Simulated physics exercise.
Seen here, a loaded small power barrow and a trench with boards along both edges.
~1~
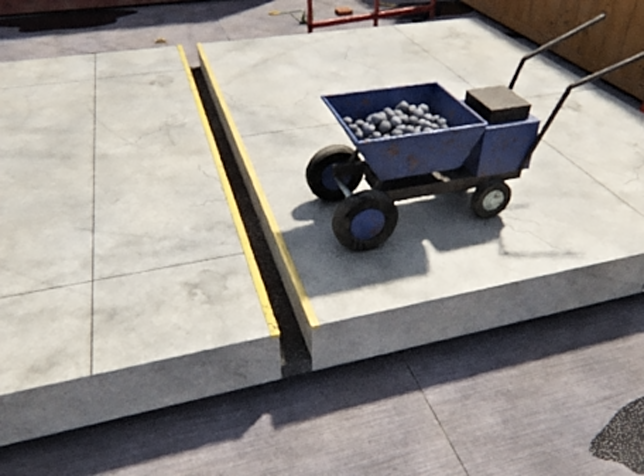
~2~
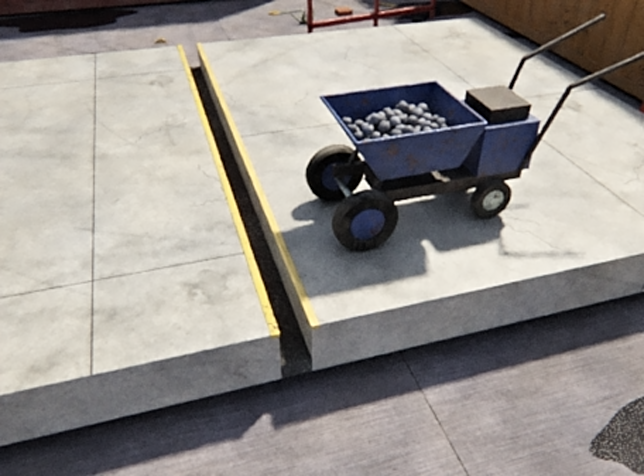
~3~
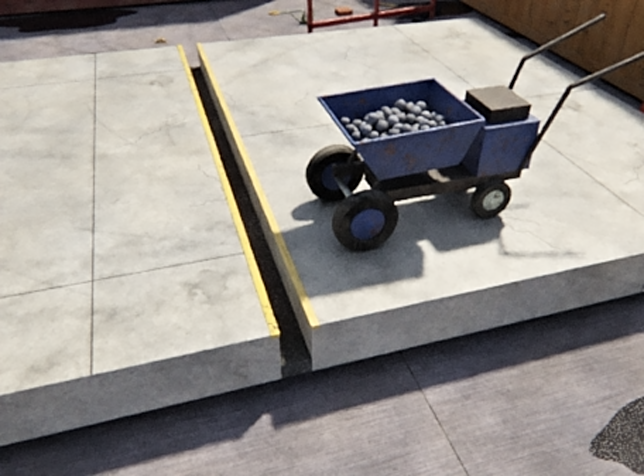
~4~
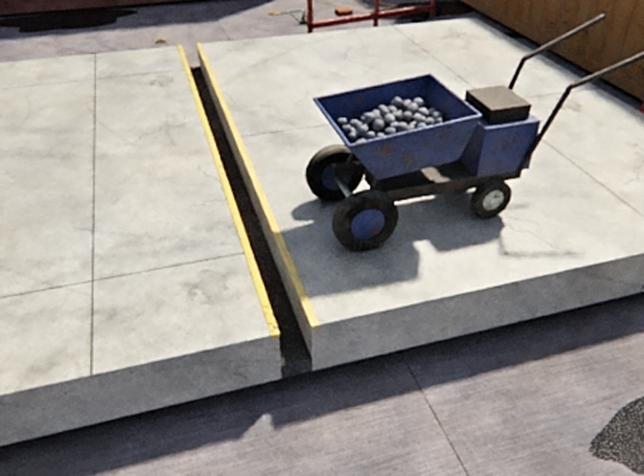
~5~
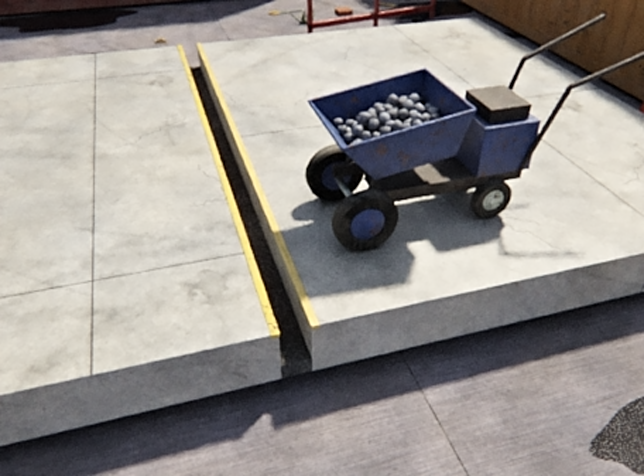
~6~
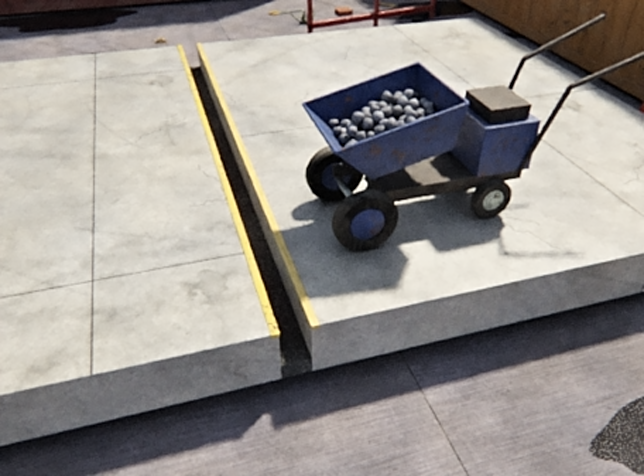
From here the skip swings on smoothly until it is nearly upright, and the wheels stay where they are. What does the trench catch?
Between the edges lies less than half of the load.
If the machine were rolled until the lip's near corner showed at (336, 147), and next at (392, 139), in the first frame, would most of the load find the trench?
The first try: Below a half. The second: Over half.
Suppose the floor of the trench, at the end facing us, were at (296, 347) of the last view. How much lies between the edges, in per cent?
About 30 per cent.
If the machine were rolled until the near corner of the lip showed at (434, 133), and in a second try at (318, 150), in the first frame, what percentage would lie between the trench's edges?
First some 30, then 0 per cent.
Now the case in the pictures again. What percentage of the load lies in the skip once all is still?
Some 0 per cent.
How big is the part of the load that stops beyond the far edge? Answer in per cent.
Some 65 per cent.
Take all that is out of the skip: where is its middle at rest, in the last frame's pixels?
Roughly at (229, 240).
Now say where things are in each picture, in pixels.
The first frame shows lip of the skip (358, 144), level; top of the load (407, 132), round cobbles; first edge of the trench (300, 287); far edge (262, 294), the trench under half as wide as the skip, and about as deep as wide.
The second frame shows lip of the skip (357, 144), level; top of the load (406, 131).
The third frame shows lip of the skip (354, 145), tipped barely; top of the load (404, 130).
The fourth frame shows lip of the skip (349, 147), tipped barely; top of the load (412, 128).
The fifth frame shows lip of the skip (343, 149), tipped a little; top of the load (408, 125).
The sixth frame shows lip of the skip (336, 153), tipped a little; top of the load (408, 112); first edge of the trench (300, 287); far edge (262, 294).
Just after the last frame, skip tipped steeply; every one in the skip.
A moment on, skip tipped steeply; almost all in the skip; just a few in or heaped over the trench; just a few beyond it; about a tenth falling.
Further on, skip tipped right over; roughly a quarter in the skip; about a tenth in or heaped over the trench; roughly half beyond it; about a tenth falling.
When it is over, skip tipped right over; roughly a third in or heaped over the trench; roughly two thirds beyond it.
